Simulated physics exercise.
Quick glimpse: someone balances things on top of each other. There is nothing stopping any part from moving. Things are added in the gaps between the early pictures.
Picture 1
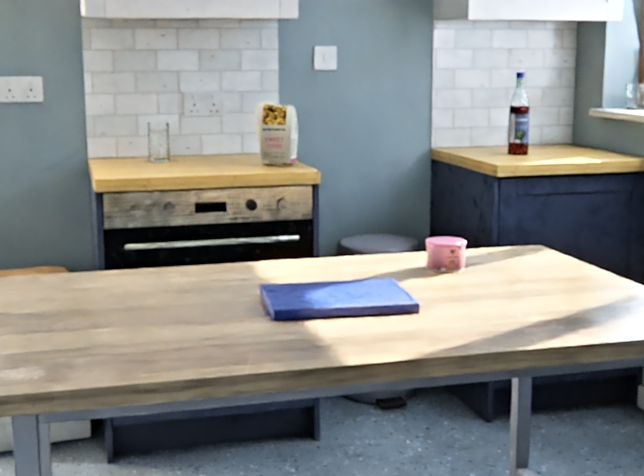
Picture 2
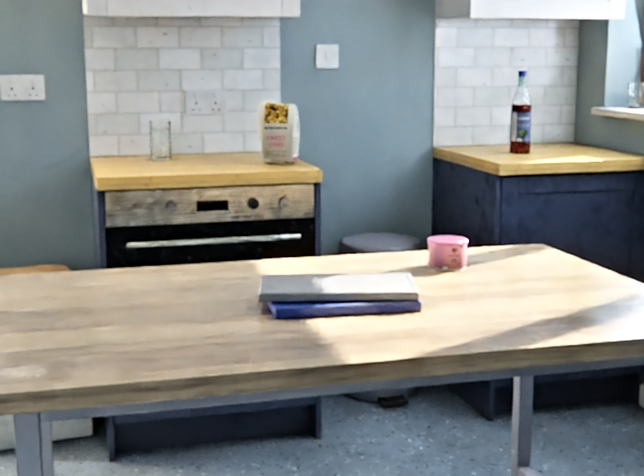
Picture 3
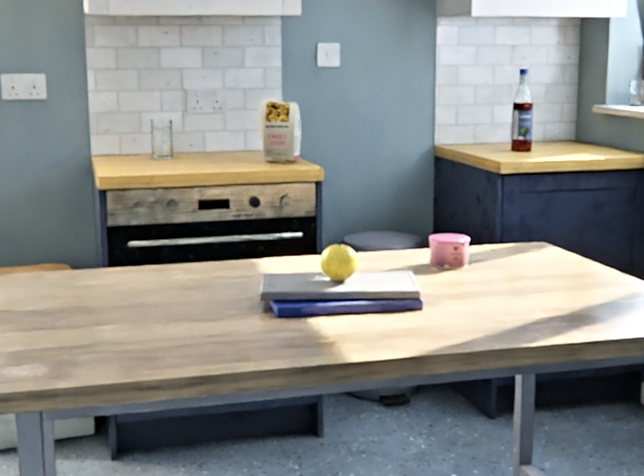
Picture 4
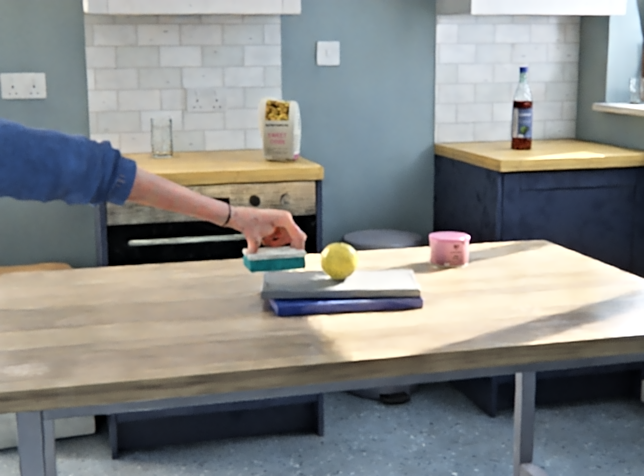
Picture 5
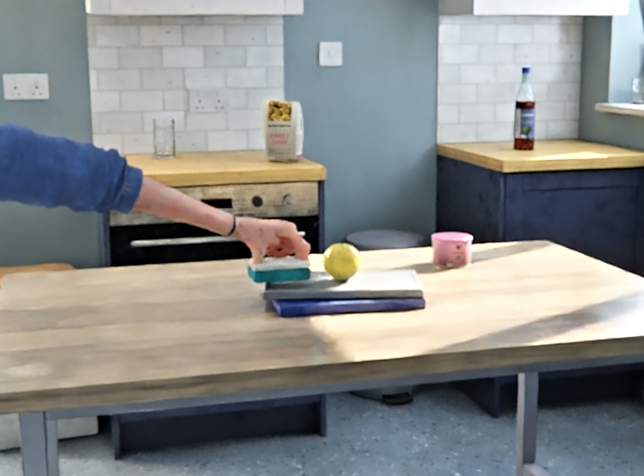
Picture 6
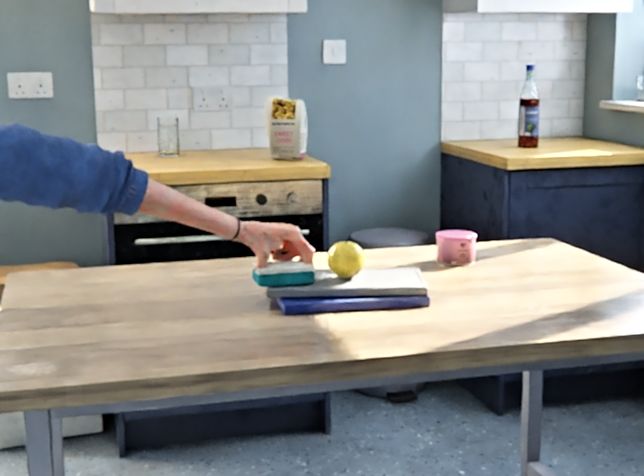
In a kitchen, a grey slab and then a yellow apple appear stacked on a blue tray on a wooden table, and a hand reaches in from the left, lowering a turquoise sponge onto the slab beside the apple.
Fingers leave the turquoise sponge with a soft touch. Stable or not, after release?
It is going to rest securely.
Then, 0.90 s past the last view, nothing moves.
Then, 2.10 s past the last view, turquoise sponge resting near (284, 273).
Finally, all 5 still in place. Final places as the last picture's camera would see them, turquoise sponge near (284, 273). The pile holds.
